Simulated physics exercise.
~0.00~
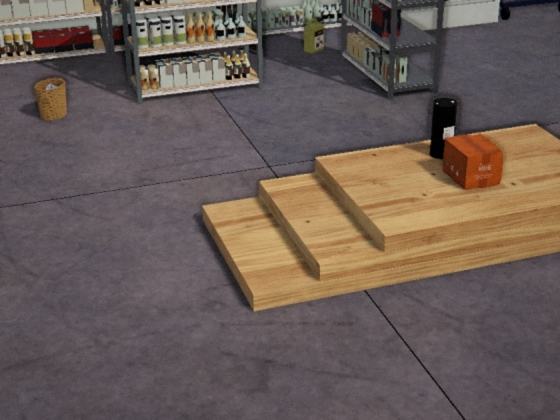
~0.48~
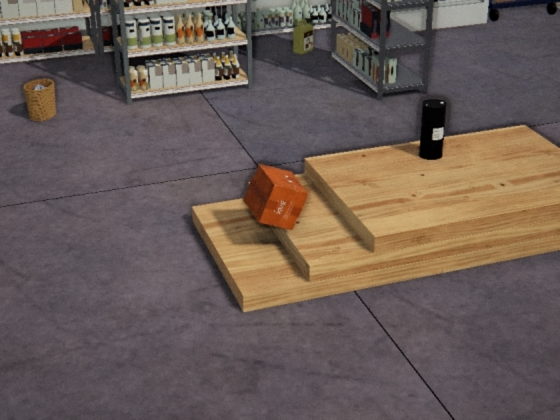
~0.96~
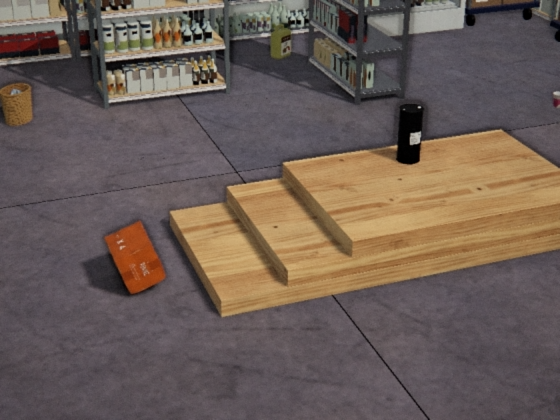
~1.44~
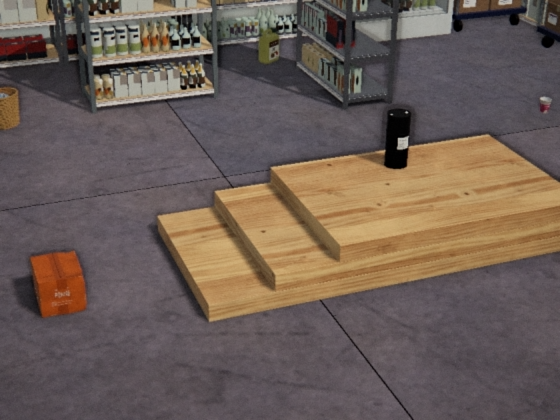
In a store-like room with a dark grey floor, seen from above at an angle, a low wooden platform with steps along its left side stands before shelves of bottles and boxes. An orange box and a black canister sit on top of the platform, and a tan bin stands on the floor at the upper left. The box moves left and tumbles over the steps while the canister stays upright in its place. The box drops past the lowest step, tilted on the floor, then comes to sit flat farther left as the view pans slightly right.
